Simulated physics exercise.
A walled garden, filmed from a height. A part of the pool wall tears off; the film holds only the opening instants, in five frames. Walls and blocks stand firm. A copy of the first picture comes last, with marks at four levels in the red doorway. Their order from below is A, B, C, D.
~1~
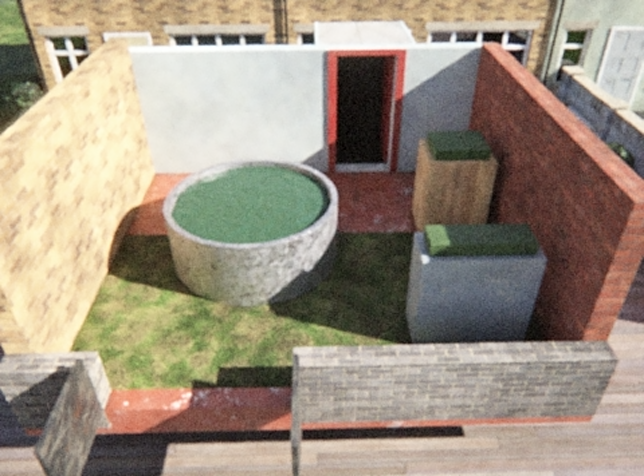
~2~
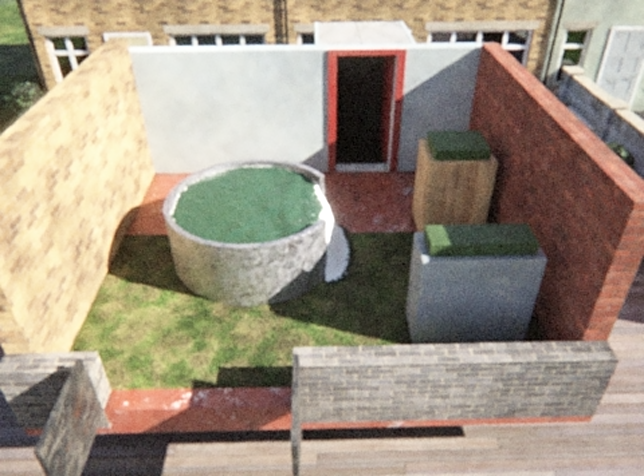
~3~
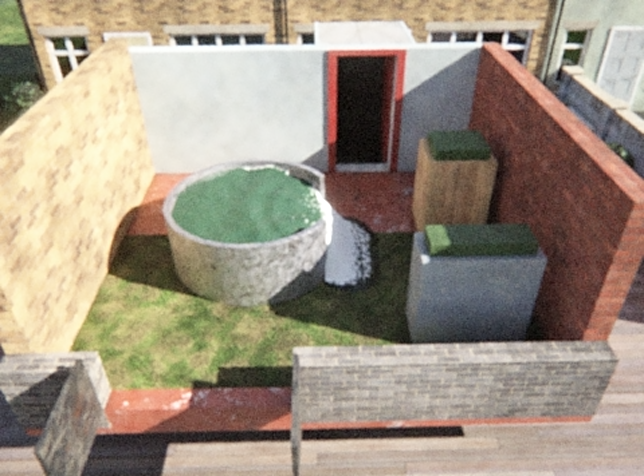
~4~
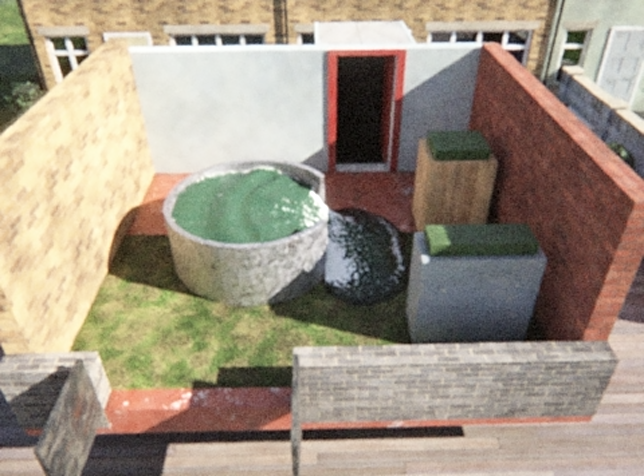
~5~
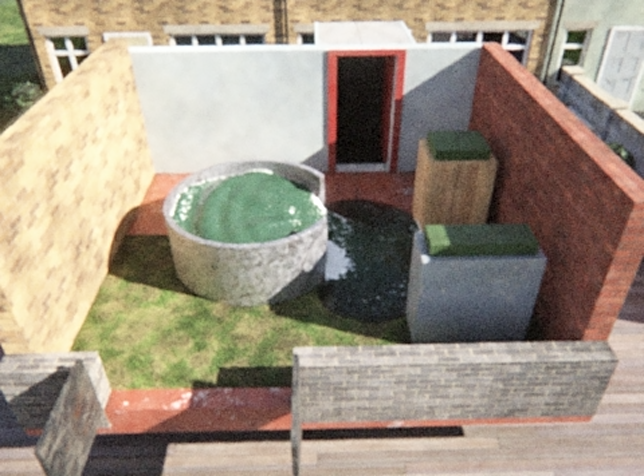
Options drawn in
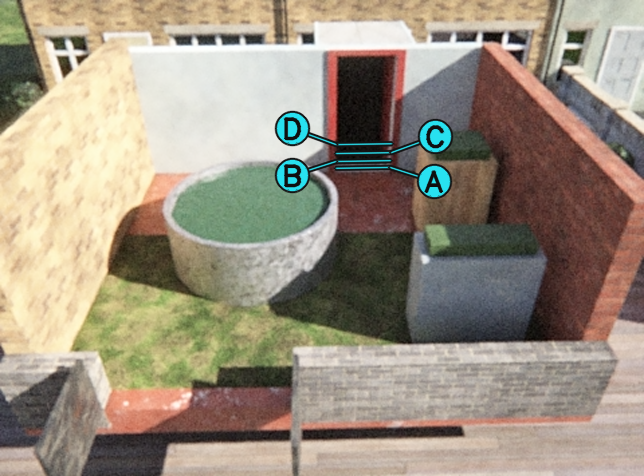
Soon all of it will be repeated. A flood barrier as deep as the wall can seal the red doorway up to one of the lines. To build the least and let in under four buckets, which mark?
B is the one.
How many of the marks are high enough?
Three of them.
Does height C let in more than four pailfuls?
No.
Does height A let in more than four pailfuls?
Yes, that goes wrong.
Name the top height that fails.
The answer is A.
In cyan, A at (363, 167); B at (363, 161); C at (363, 153); D at (364, 144); from the bottom up A, B, C, D.
For height A, some 20 bucketfuls get in.
For height B, a bucket or two gets in.
For height C, nothing gets over.
For height D, nothing gets over.
